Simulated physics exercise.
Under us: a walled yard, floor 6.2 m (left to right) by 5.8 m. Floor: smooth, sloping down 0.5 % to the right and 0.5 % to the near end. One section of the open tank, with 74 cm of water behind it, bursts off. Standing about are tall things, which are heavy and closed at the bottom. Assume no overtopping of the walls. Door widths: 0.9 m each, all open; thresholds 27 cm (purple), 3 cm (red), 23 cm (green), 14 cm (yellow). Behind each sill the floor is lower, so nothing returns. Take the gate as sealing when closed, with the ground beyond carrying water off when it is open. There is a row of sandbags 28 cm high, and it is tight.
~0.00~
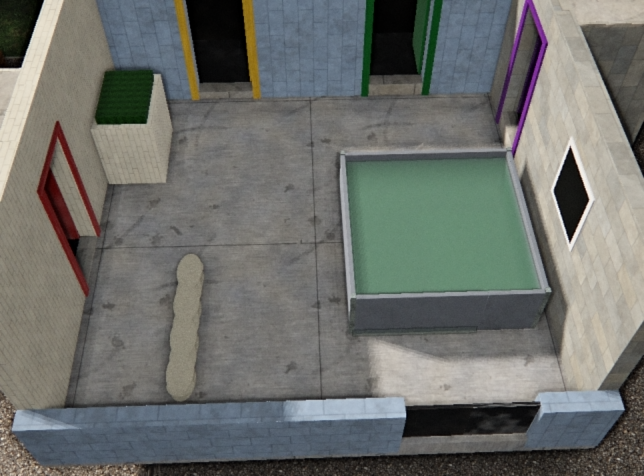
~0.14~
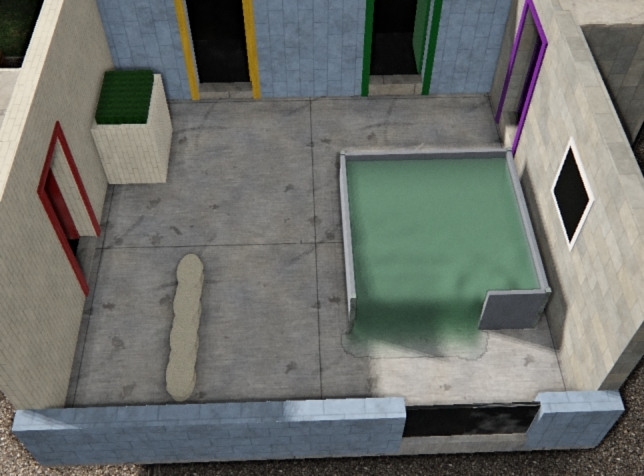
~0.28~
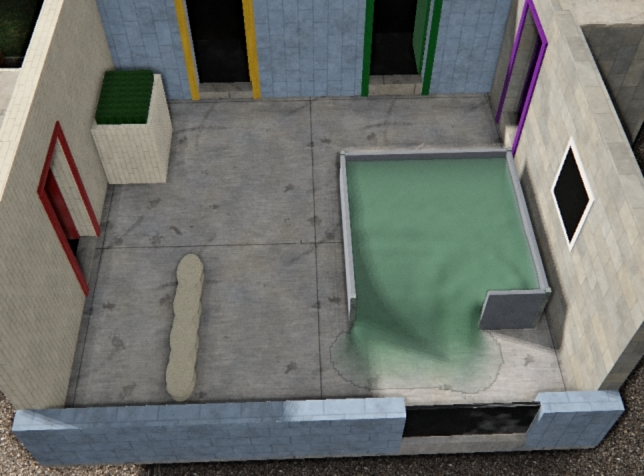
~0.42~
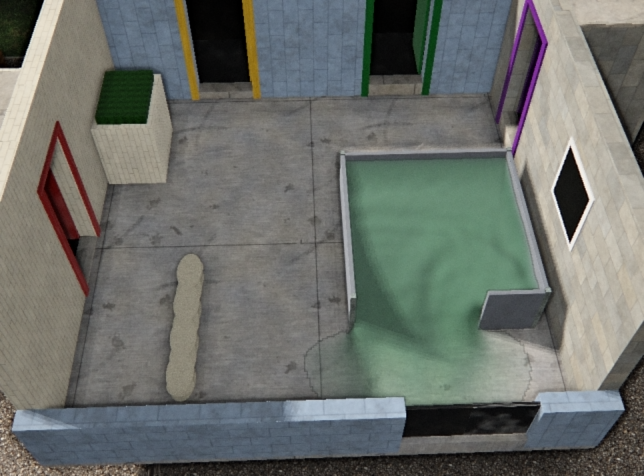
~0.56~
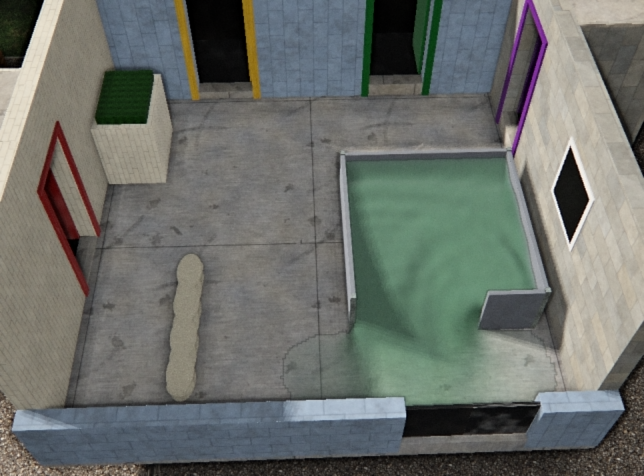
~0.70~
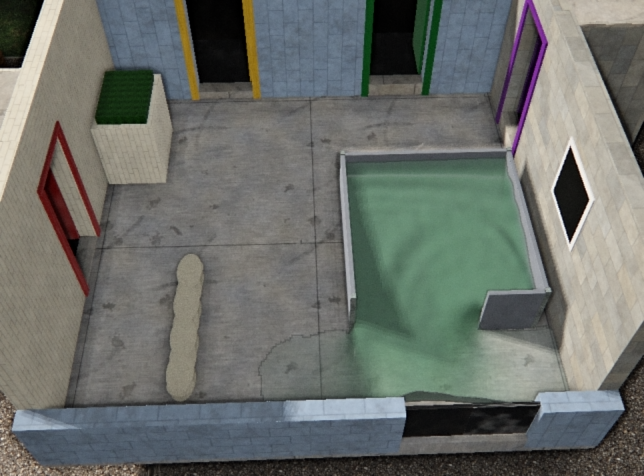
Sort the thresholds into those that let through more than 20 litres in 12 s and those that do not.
Sorted: Purple door does not; red door lets more through; green door does not; yellow door does not.
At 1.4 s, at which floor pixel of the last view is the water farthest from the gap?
About (122, 433) in the last view.
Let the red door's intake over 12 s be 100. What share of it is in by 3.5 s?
I'd put it at about 0 per cent by that point.
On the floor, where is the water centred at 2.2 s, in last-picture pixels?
Pixel position near (404, 315).
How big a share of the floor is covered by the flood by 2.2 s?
Close to 35 in a hundred.
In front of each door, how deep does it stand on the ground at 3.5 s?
Door by door, in cm: Purple reads 10, red reads 5, green reads 5, yellow reads 0.
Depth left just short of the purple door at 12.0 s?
Roughly 20.0 centimetres.
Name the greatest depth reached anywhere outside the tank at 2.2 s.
Peak depth: Approx. 55 cm.
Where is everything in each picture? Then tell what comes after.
The open tank at (437, 221) is whole and still, 74 cm deep, in the first frame.
Water pours out at (418, 316) and has run 0.9 m, to (345, 337); typically 10 cm deep outside, 74 cm at the open tank's back, in the second frame.
The front is at (337, 359), 1.1 m from the gap at (417, 318); 1.4 m2 of floor is under water; 74 cm left at the back of the open tank, in the third frame.
The front is at a hidden place, 1.5 m from the gap at (417, 319); 2.9 m2 of floor is under water; 74 cm left at the back of the open tank, in the fourth frame.
Water pours out at (417, 320) and has run 1.9 m, to a hidden place; typically 12 cm deep outside, 71 cm at the open tank's back, in the fifth frame.
The front is at a hidden place, 2.2 m from the gap at (417, 320); 4.0 m2 of floor is under water; 64 cm left at the back of the open tank, in the sixth frame.
After 1.4 s water covers 20 % of the floor and is deepest (59 cm) near (410, 410); purple door not reached, red door not reached, green door not reached, yellow door not reached.
After 2.2 s water covers 35 % of the floor and is deepest (55 cm) near (561, 419); purple door not reached, red door not reached, green door not reached, yellow door not reached.
After 3.5 s water covers 75 % of the floor and is deepest (38 cm) near (561, 419); purple door 10 cm at the sill, 0 L in, red door 5 cm at the sill, 0 L in, green door 5 cm at the sill, 0 L in, yellow door not reached.
After 7.0 s water covers 95 % of the floor and is deepest (22 cm) near (441, 423); purple door 6 cm at the sill, 0 L in, red door 4 cm at the sill, 5 L in, green door 11 cm at the sill, 0 L in, yellow door 14 cm at the sill, 8 L in.
After 12.0 s water covers 95 % of the floor and is deepest (20 cm) near (506, 202); purple door 20 cm at the sill, 0 L in, red door 11 cm at the sill, 65 L in, green door 18 cm at the sill, 0 L in, yellow door 13 cm at the sill, 9 L in.
